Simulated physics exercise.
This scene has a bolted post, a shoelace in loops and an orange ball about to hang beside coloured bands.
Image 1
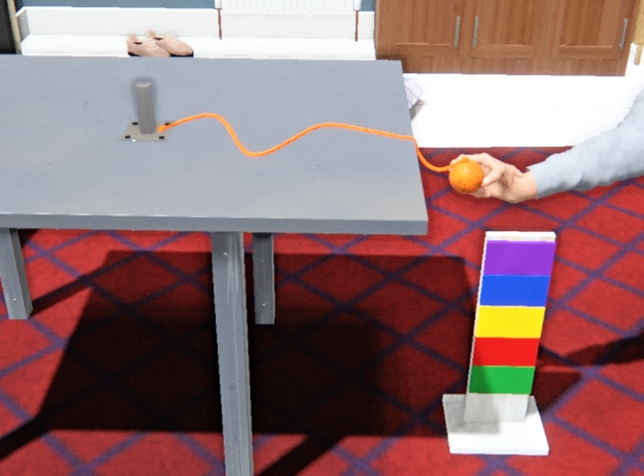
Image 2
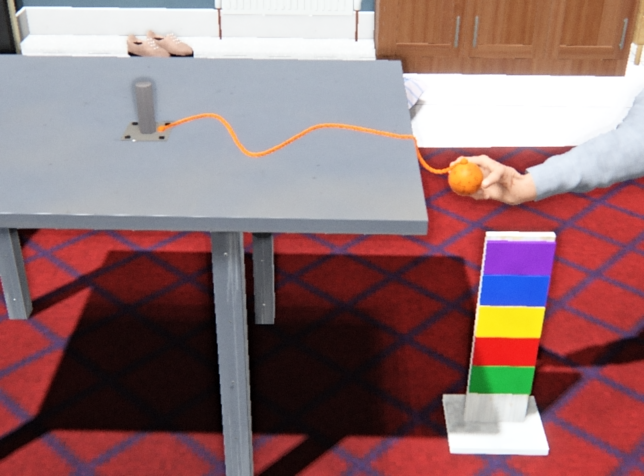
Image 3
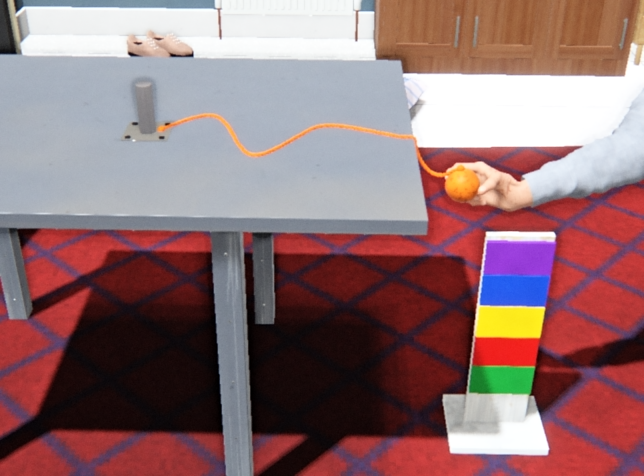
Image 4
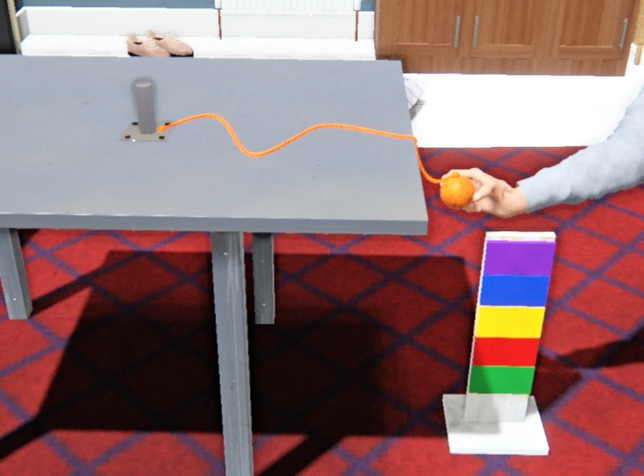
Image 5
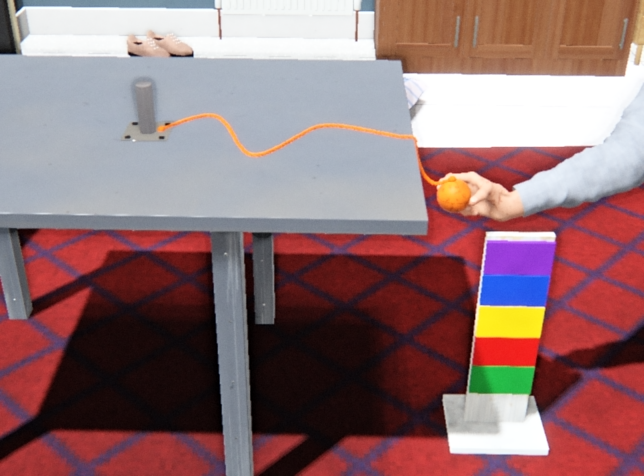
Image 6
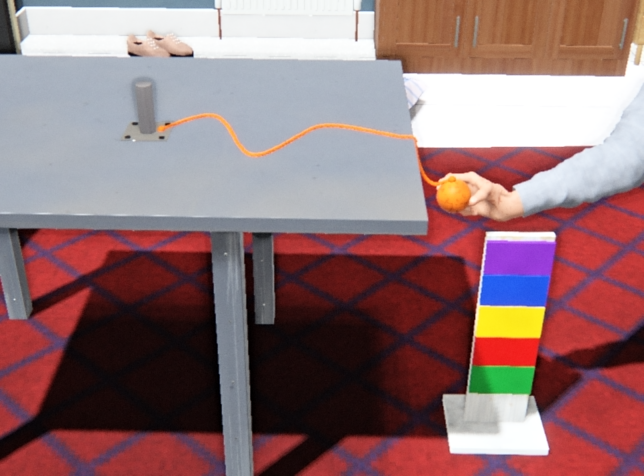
A hand holding an orange ball on a cord moves slightly down and left.
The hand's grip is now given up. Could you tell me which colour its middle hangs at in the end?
Its middle hangs at yellow.
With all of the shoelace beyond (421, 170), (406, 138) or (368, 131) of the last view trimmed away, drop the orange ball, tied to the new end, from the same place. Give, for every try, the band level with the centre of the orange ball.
Here's the sequence: Blue; next: Purple; last: No band.
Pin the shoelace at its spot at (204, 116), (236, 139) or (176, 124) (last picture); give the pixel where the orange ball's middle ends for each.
Results: (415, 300); (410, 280); (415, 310).
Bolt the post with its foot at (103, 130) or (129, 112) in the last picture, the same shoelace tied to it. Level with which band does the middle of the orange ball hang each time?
Going case by case, it's blue and then blue.
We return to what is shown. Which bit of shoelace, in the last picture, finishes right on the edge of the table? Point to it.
Close to (308, 131).
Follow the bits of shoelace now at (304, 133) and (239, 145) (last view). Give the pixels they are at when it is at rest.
They finish close to (407, 140) and close to (304, 137).
Early on, ball near (389, 306); level with yellow.
Midway, ball near (424, 311); level with yellow.
Finally, ball near (409, 316); level with yellow. Its middle rests at the yellow band.
